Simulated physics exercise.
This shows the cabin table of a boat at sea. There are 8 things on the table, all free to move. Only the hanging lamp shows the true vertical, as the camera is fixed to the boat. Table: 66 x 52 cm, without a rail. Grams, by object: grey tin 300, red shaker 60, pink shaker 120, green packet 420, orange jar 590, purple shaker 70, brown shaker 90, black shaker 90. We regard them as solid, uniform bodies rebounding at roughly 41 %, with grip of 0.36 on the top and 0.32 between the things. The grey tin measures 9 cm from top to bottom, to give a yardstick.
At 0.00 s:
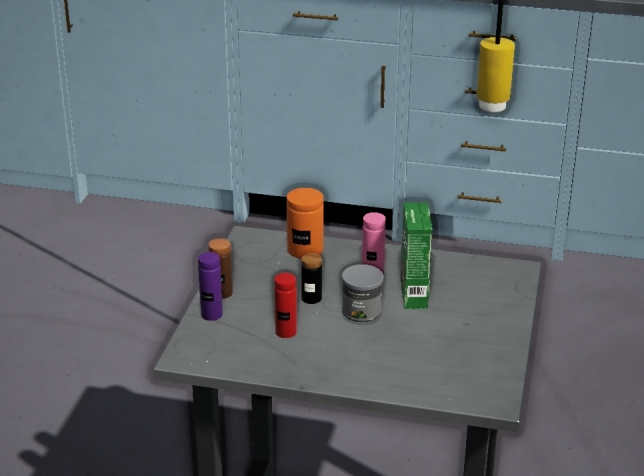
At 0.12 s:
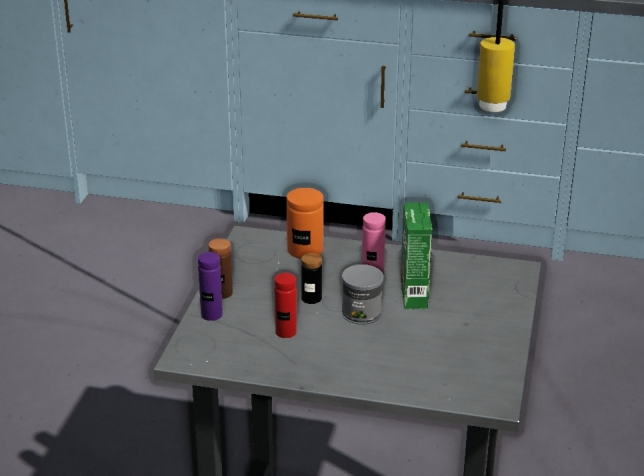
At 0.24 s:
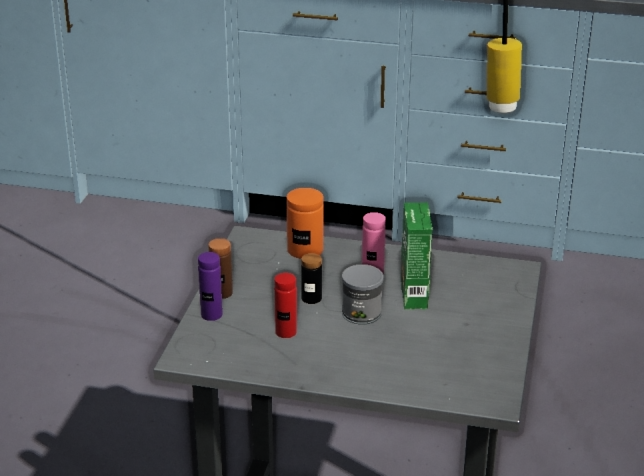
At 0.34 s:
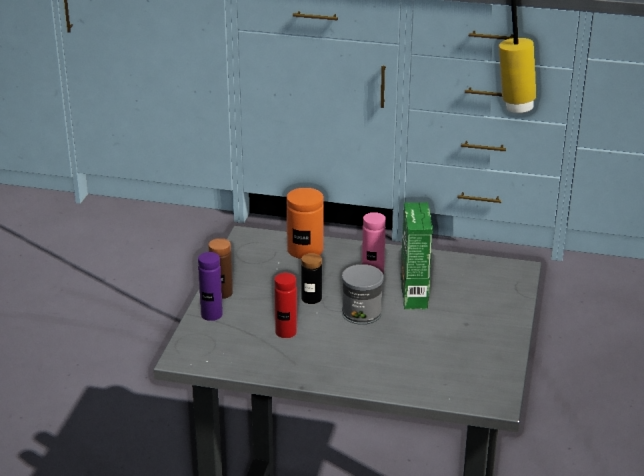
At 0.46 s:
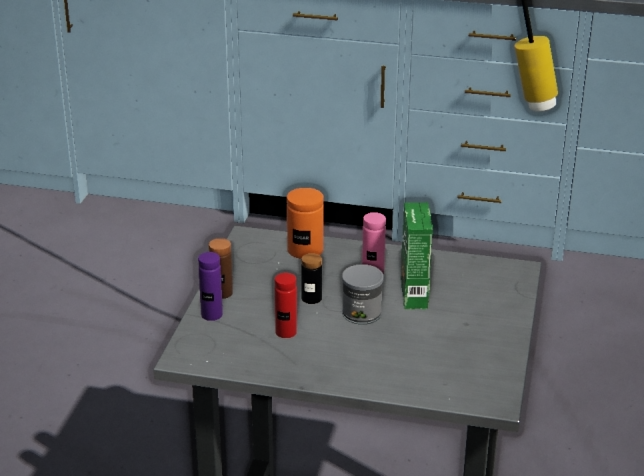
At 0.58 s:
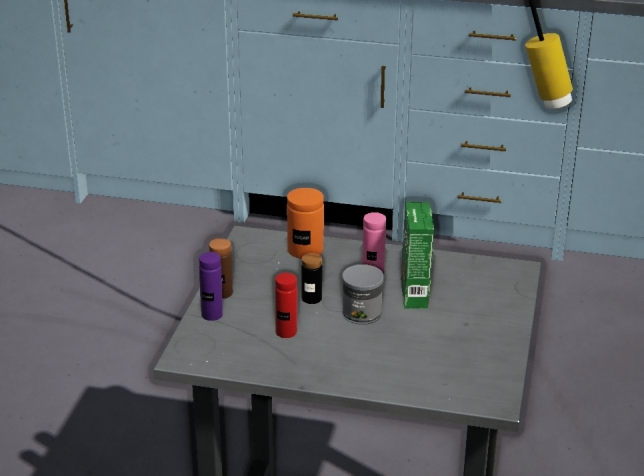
The footage shows eight containers, including an orange jar, a green packet and a grey tin, staying in place on a grey table before blue cabinets, while a hanging yellow lamp, at first still, swings gradually to the right.
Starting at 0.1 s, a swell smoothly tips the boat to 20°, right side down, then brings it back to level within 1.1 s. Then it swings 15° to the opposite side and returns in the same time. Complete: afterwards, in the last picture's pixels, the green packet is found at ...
... about (512, 283).
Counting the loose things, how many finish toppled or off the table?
The tally is 4.
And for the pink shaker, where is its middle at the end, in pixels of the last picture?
In the last view, its centre sits near (322, 278).
After 0.98 s, heel 7°, right side down; green packet on its side near (482, 286); purple shaker on its side; red shaker tipped 61° from how it sat.
After 1.08 s, heel 2°, right side down; green packet on its side near (498, 274); purple shaker on its side; red shaker on its side.
After 1.98 s, heel 9°, left side down; green packet on its side near (512, 283); purple shaker on its side; red shaker on its side.
At rest (3.1 s), tipped over on the table, red shaker, pink shaker, green packet and purple shaker; the other 4 in place, give or take 5 cm. Seen from the same camera at the end, green packet near (512, 283).
